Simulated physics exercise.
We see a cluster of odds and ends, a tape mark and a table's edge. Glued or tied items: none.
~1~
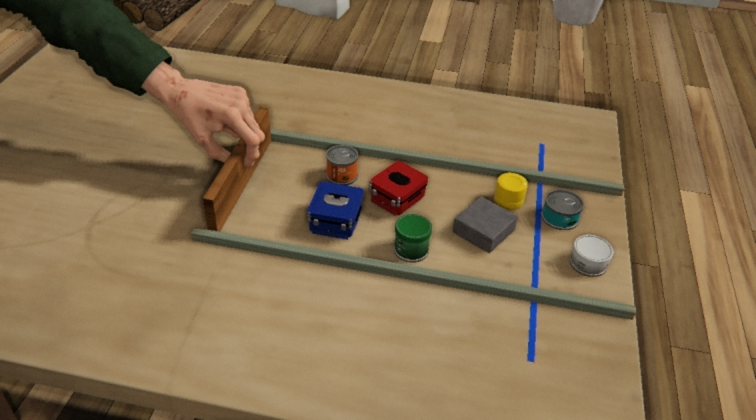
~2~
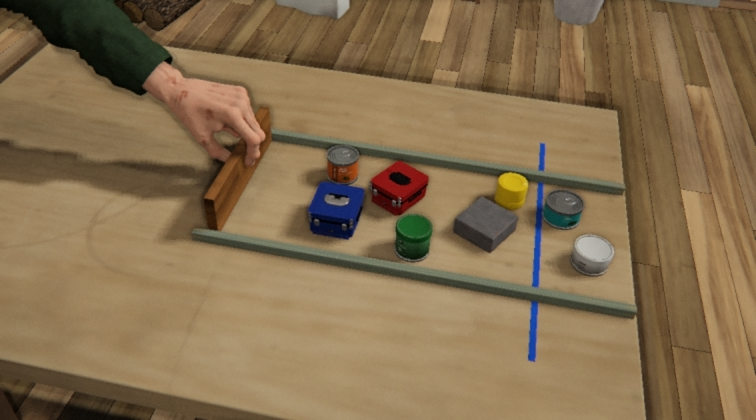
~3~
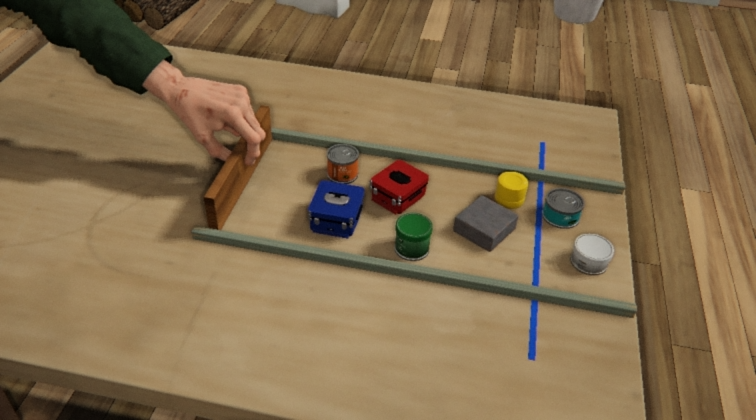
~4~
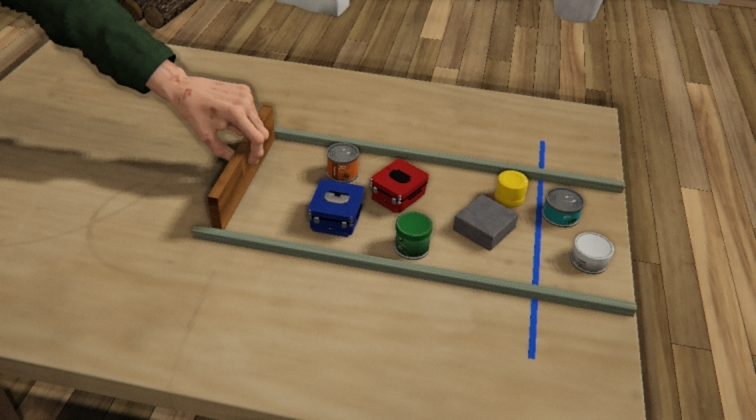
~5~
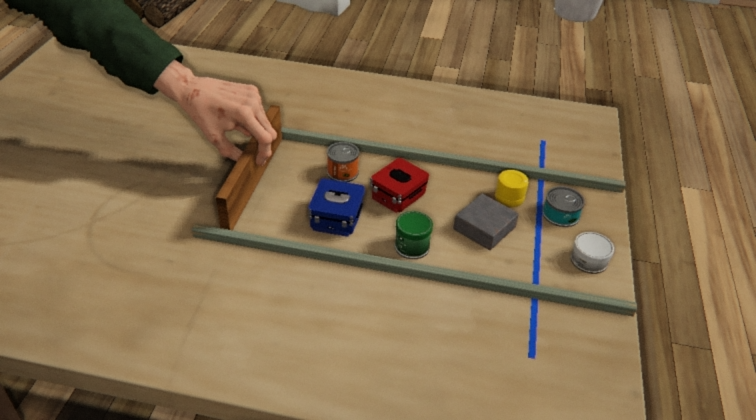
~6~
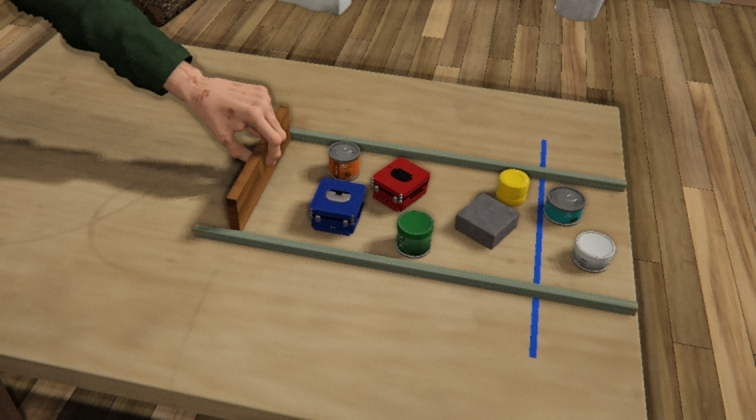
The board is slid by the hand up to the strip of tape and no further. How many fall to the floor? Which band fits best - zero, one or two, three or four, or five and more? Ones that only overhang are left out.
The band that fits is one or two.
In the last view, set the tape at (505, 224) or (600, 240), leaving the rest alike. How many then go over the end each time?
So that's 0 for the first and 5 for the second.
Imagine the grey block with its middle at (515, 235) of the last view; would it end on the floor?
This time it stays where it is.
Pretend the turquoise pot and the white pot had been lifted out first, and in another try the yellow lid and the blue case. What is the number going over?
0, then 1.
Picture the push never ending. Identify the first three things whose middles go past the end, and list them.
Order, earliest first: The white pot; the turquoise pot; the grey block.
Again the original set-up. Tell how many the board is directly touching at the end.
2.
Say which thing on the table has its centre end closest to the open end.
The turquoise pot.
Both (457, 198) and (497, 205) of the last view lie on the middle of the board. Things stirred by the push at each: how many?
That gives 6 for the first and 8 for the second.
Soon after, none off yet; white pot at rest near (593, 252); turquoise pot at rest near (564, 206); yellow lid at rest near (513, 188).
Then, none off yet; white pot moved a little near (615, 259); turquoise pot moved about its own width near (595, 209); yellow lid moved about its own width near (553, 184).
At rest, the number that fall off is one or two; fallen, white pot.
